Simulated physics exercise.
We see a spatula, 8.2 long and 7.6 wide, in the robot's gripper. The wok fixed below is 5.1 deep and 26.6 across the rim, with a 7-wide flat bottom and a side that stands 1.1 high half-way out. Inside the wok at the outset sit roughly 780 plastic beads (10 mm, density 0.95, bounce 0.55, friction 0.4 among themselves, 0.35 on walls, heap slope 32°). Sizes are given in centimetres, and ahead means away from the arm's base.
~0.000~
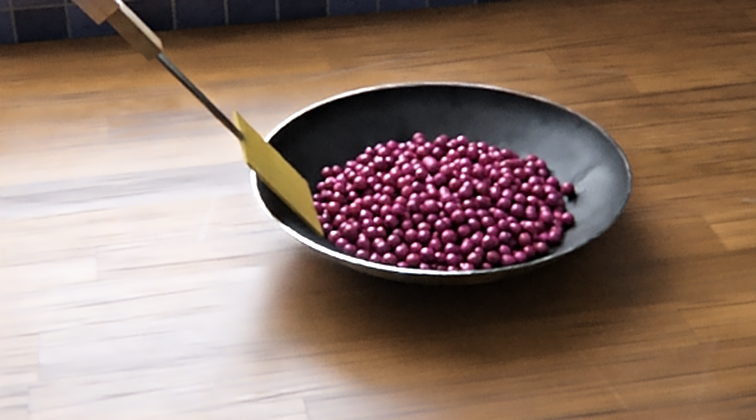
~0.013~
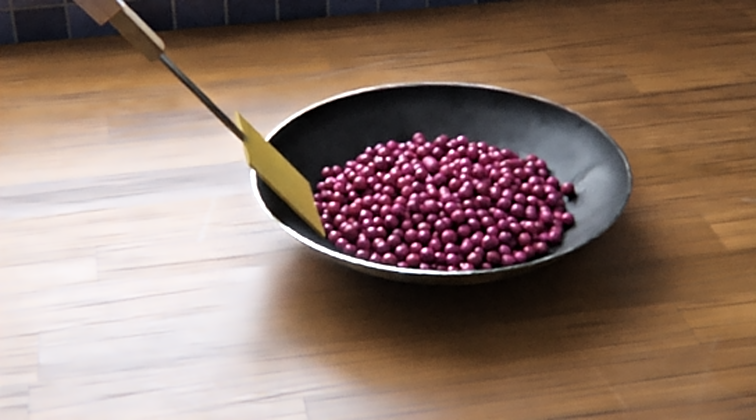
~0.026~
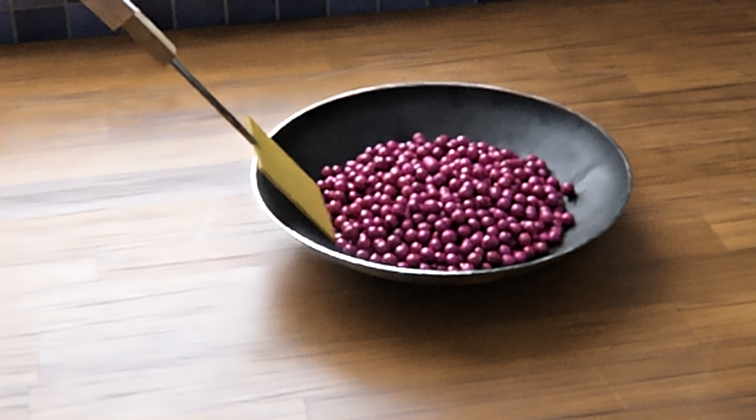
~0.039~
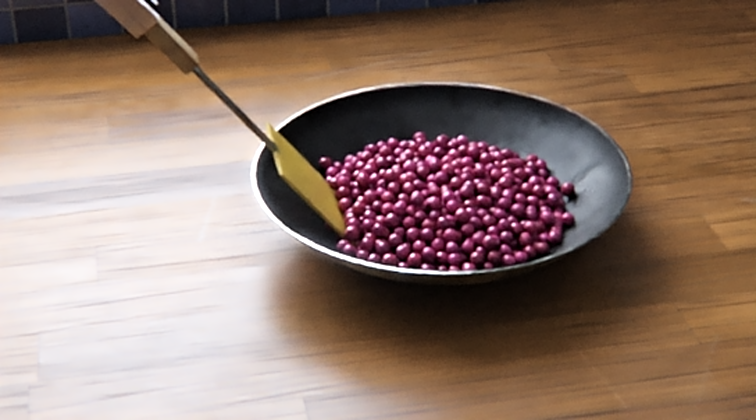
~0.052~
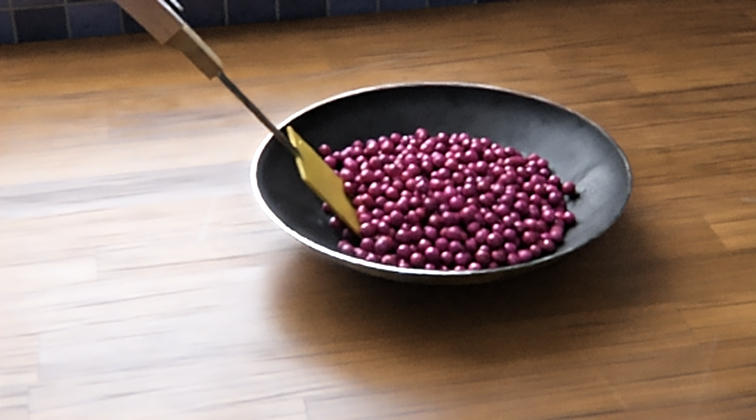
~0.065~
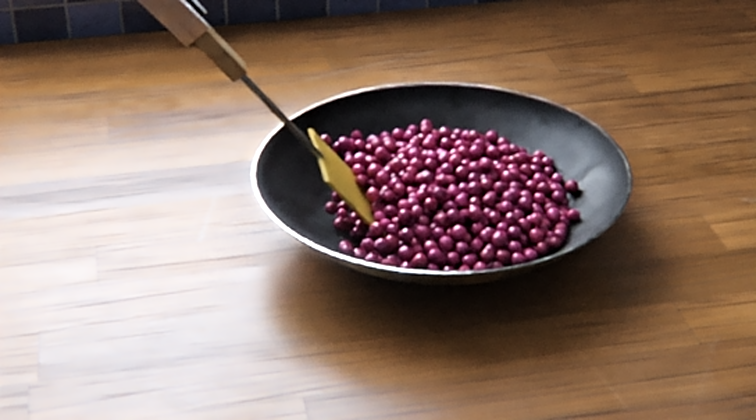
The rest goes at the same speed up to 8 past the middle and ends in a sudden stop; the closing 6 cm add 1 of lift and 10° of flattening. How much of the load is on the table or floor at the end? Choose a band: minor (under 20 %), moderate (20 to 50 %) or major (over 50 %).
Moderate.
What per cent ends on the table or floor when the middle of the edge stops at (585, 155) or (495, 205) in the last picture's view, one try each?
Respectively some 45 and 5 percent end on the table or floor.
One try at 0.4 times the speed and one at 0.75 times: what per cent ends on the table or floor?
Roughly 10 % and roughly 25 %.
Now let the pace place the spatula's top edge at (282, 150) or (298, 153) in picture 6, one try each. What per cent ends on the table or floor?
Around 15 per cent, then around 25 per cent.
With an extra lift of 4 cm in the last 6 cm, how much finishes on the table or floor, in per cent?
Result: Approx. 30 %.
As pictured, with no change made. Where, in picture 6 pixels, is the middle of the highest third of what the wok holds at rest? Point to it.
I'd put it close to (548, 184).
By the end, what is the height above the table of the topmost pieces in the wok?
5.5 cm.
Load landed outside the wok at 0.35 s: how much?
Close to 25 per cent of the load.
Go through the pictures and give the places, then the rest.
In the first picture, spatula top edge at (240, 136), sloping 53°; upper third of the load around (443, 193), from x 315 to 570, top at y 140; 781 in the wok.
In the second picture, spatula top edge at (242, 137), sloping 53°; upper third of the load around (443, 193), from x 315 to 570, top at y 140.
In the third picture, spatula top edge at (253, 141), sloping 53°; upper third of the load around (442, 192), from x 320 to 570, top at y 140.
In the fourth picture, spatula top edge at (274, 148), sloping 53°; upper third of the load around (439, 192), from x 325 to 570, top at y 140.
In the fifth picture, spatula top edge at (296, 152), sloping 53°; upper third of the load around (440, 190), from x 325 to 570, top at y 135.
In the sixth picture, spatula top edge at (318, 154), sloping 53°; upper third of the load around (445, 184), from x 325 to 575, top at y 125; 781 in the wok.
By 0.10 s, sloping 53°, highest piece 7 above the table; 781 in the wok.
By 0.13 s, sloping 50°, highest piece 8 above the table; 781 in the wok.
By 0.35 s, sloping 43°, highest piece 8 above the table; 526 in the wok, 186 on the table or floor, 69 on the blade or in flight.
By 1.40 s, sloping 43°, highest piece 5 above the table; 525 in the wok, 256 on the table or floor.
Final count, 525 in the wok, 256 on the table or floor. That is 33 % on the table or floor.
